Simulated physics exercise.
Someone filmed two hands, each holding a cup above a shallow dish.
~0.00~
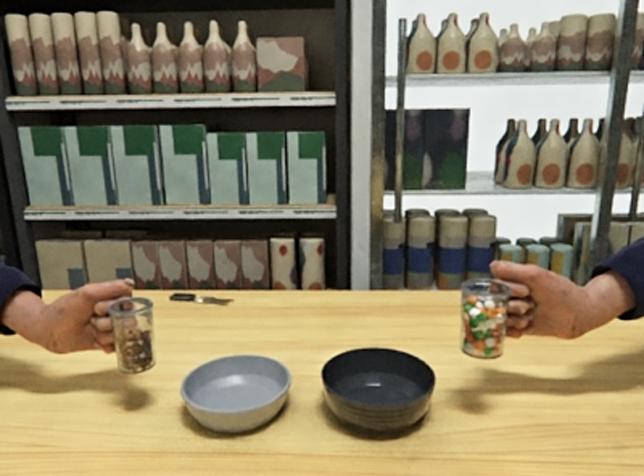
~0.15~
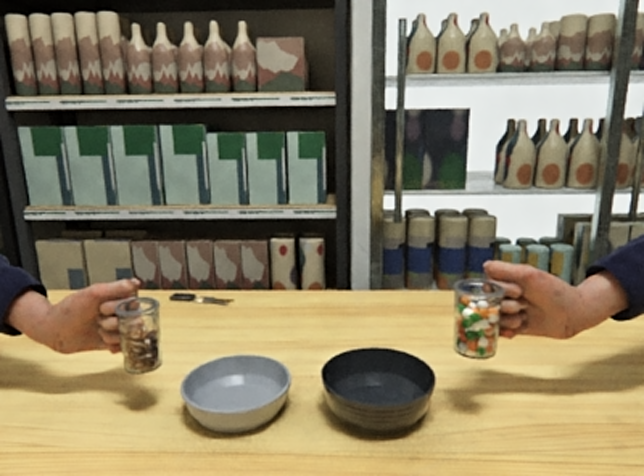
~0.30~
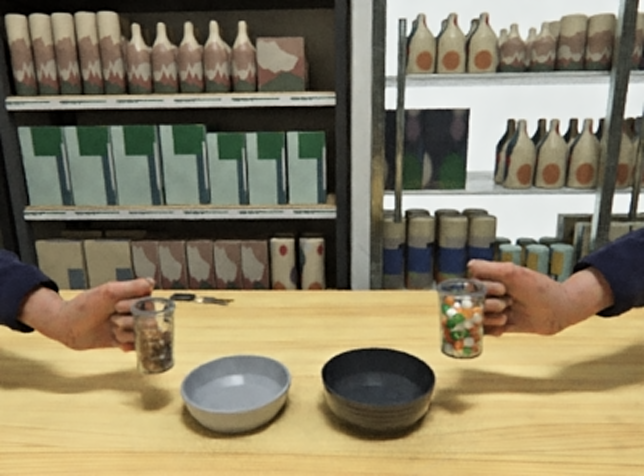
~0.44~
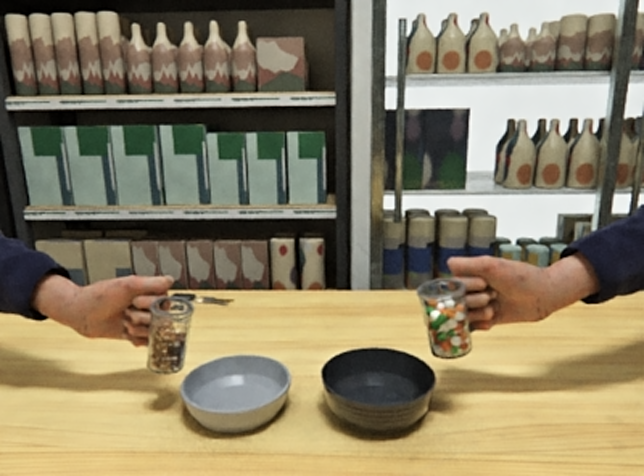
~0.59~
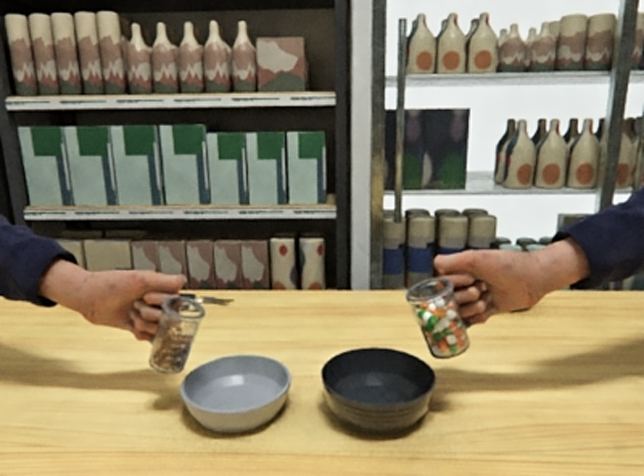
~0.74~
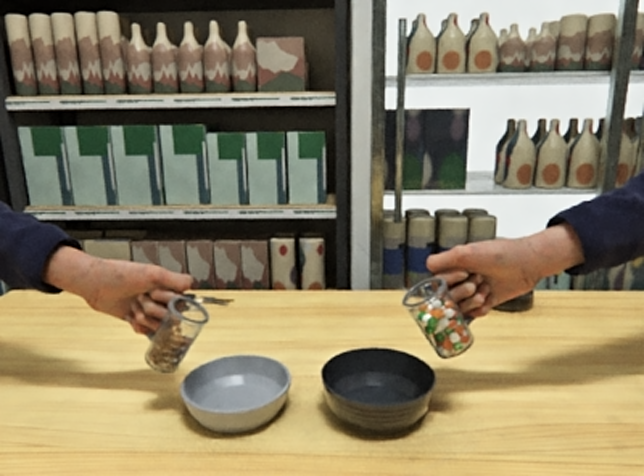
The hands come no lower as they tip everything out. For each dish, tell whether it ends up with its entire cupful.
Result - left: Full cupful, right: Full cupful.
After 1.20 s, left, the whole lot still in the cup; right, the whole lot still in the cup.
After 1.69 s, left, the whole lot still in the cup; right, all but a few still in the cup, only a few in the dish, only a few in the air.
After 2.27 s, left, the whole lot in the dish; right, the whole lot in the dish.
In the end (3.0 s), left, the whole lot in the dish, none at all outside the dish; right, the whole lot in the dish, none at all outside the dish.
